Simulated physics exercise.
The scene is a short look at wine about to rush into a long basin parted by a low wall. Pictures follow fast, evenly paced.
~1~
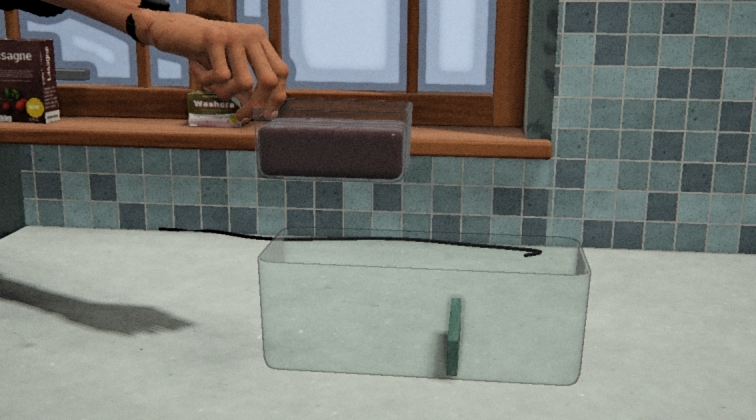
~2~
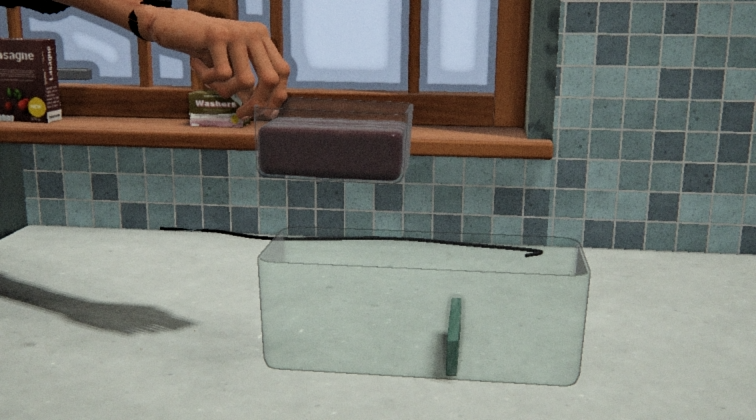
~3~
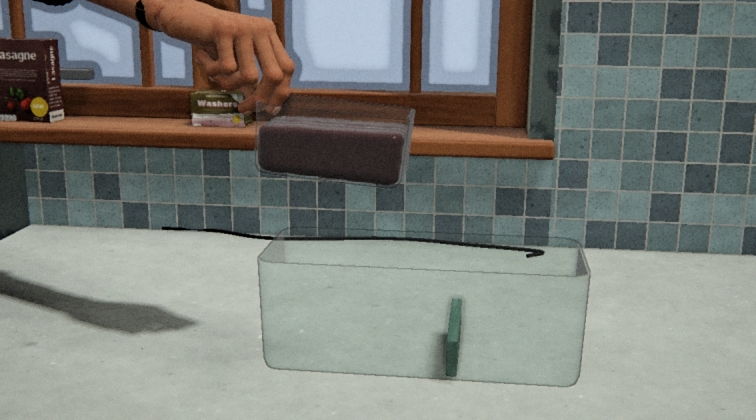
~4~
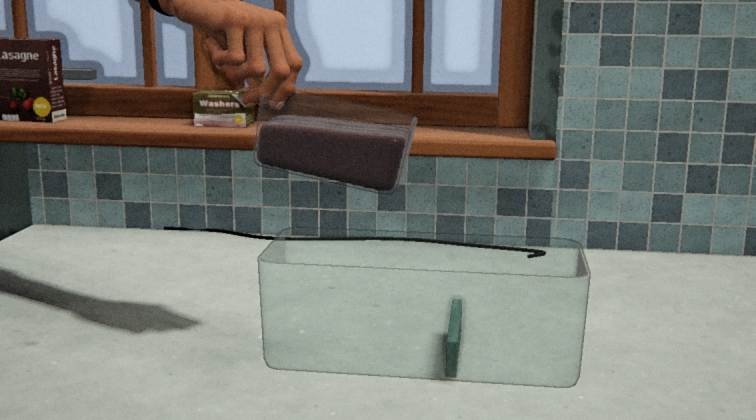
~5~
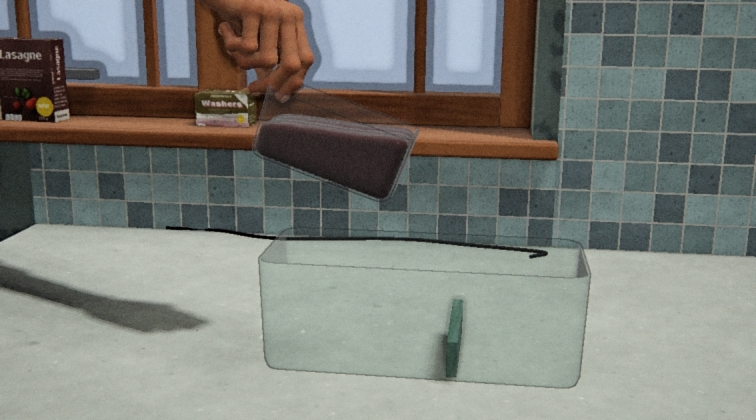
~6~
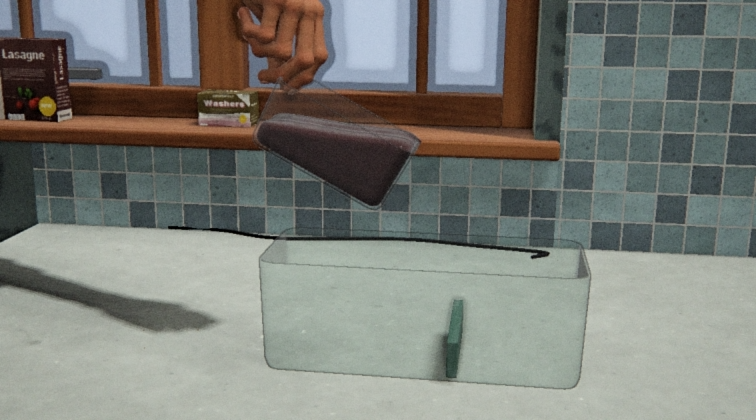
A hand tilts a clear container of dark wine rightward above a long, clear basin.
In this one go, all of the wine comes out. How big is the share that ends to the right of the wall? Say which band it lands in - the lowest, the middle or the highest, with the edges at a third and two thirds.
The middle band, a third to two thirds.
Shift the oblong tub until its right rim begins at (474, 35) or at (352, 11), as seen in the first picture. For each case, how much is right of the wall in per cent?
First try: Near 75 percent; second try: Near 10 percent.
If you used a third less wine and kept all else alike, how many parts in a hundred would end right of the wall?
Roughly 30 in a hundred.
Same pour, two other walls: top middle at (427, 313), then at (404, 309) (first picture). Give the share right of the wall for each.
Near 75 % and 85 %.
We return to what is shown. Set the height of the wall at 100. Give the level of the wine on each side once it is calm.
The left reaches some 30 %, the right about 50 %.
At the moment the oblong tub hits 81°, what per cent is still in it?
Roughly 30 percent.
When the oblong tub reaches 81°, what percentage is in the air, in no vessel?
It comes to around 40 per cent.
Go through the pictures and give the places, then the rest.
It leans 0°; its right rim is at (409, 109); the wine meets the walls at (266, 123) and (407, 127); the long basin's rim runs from (271, 245) to (584, 257); the wall's top is at (455, 319), in the first picture.
It leans 1°; its right rim is at (409, 111); the wine meets the walls at (267, 123) and (407, 128), in the second picture.
It leans 5°; its right rim is at (411, 116); the wine meets the walls at (267, 122) and (408, 130), in the third picture.
It leans 11°; its right rim is at (413, 125); the wine meets the walls at (268, 120) and (410, 133), in the fourth picture.
It leans 19°; its right rim is at (415, 136); the wine meets the walls at (269, 121) and (412, 135), in the fifth picture.
It leans 28°; its right rim is at (415, 149); the wine meets the walls at (269, 119) and (414, 141); 2 per cent is over the edge, in the sixth picture.
A moment on, the oblong tub is tipped on its side and 29 per cent is still to pour, 7 is left of the wall and 26 right of it.
Next, the oblong tub is tipped on its side and 10 per cent is still to pour, 33 is left of the wall and 52 right of it.
Then the oblong tub is tipped on its side and 3 per cent is still to pour, 45 is left of the wall and 49 right of it.
Later the oblong tub is tipped on its side and 1 per cent is still to pour, 48 is left of the wall and 49 right of it.
In the end 49 per cent lies left of the wall, 49 right of it and 1 outside.
